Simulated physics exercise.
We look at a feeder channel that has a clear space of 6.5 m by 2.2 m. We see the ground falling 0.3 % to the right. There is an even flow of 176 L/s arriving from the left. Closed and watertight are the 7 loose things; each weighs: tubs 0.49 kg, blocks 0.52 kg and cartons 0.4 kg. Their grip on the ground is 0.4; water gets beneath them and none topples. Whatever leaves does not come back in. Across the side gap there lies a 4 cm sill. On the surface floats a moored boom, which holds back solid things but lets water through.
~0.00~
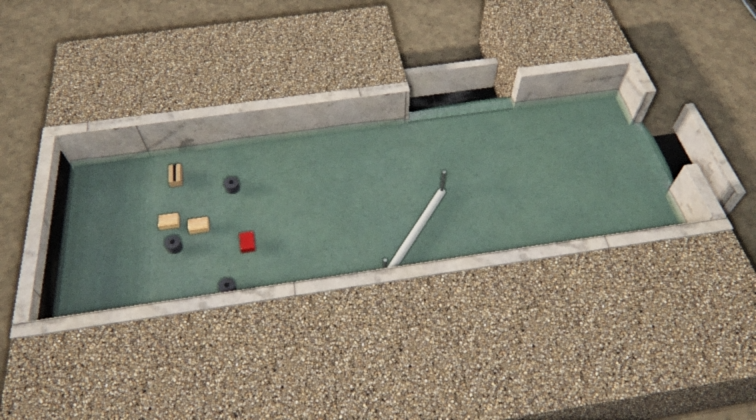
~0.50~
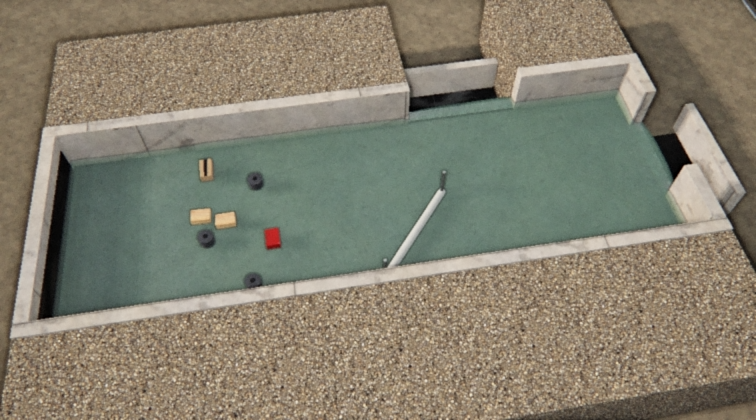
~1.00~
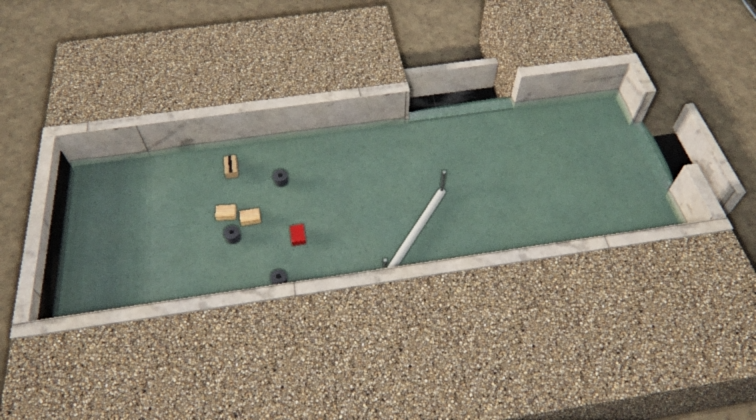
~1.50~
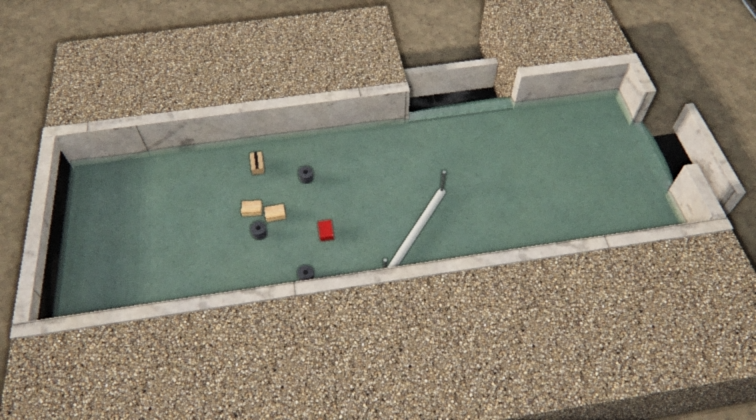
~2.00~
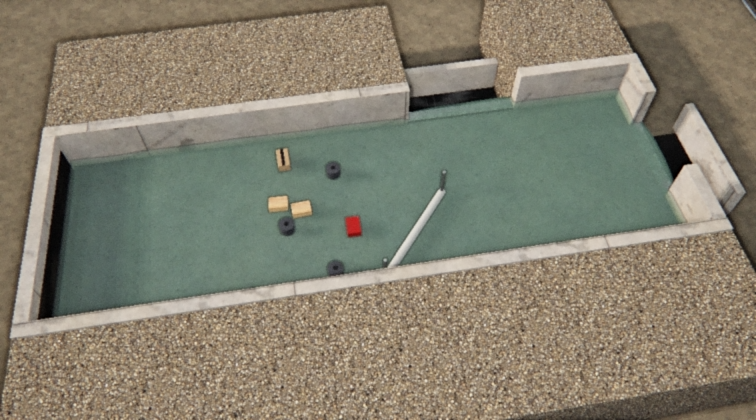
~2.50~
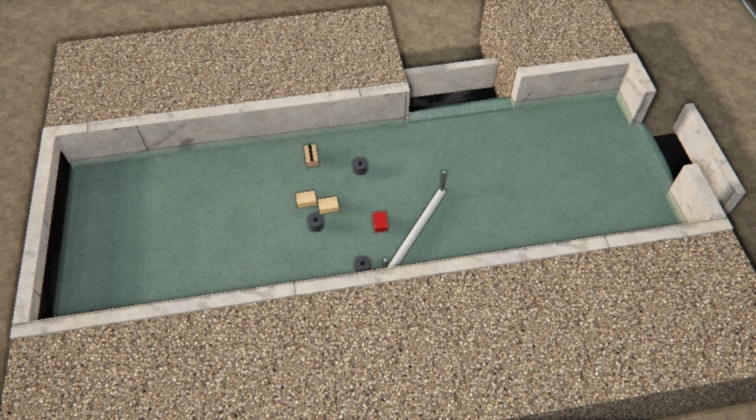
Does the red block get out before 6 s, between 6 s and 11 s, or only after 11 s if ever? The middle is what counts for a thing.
After 11 s, or never.
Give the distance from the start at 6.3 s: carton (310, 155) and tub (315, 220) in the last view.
Result, in order - first: Washed out; second: 300 cm.
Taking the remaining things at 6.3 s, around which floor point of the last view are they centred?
I'd say about (451, 169) in the last view.
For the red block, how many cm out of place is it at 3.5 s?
Around 200 centimetres.
After 3.5 s the red block is near (419, 206), 1.8 m from its start, afloat; 0 of 7 are out; 7 afloat.
After 6.3 s the red block is near (453, 168), 2.4 m from its start, afloat; 2 of 7 are out; 5 afloat.
After 10.0 s the red block is near (521, 108), 3.5 m from its start, afloat; 4 of 7 are out; 3 afloat.
After 14.0 s the red block is near (505, 98), 3.5 m from its start, afloat; 6 of 7 are out; 1 afloat.
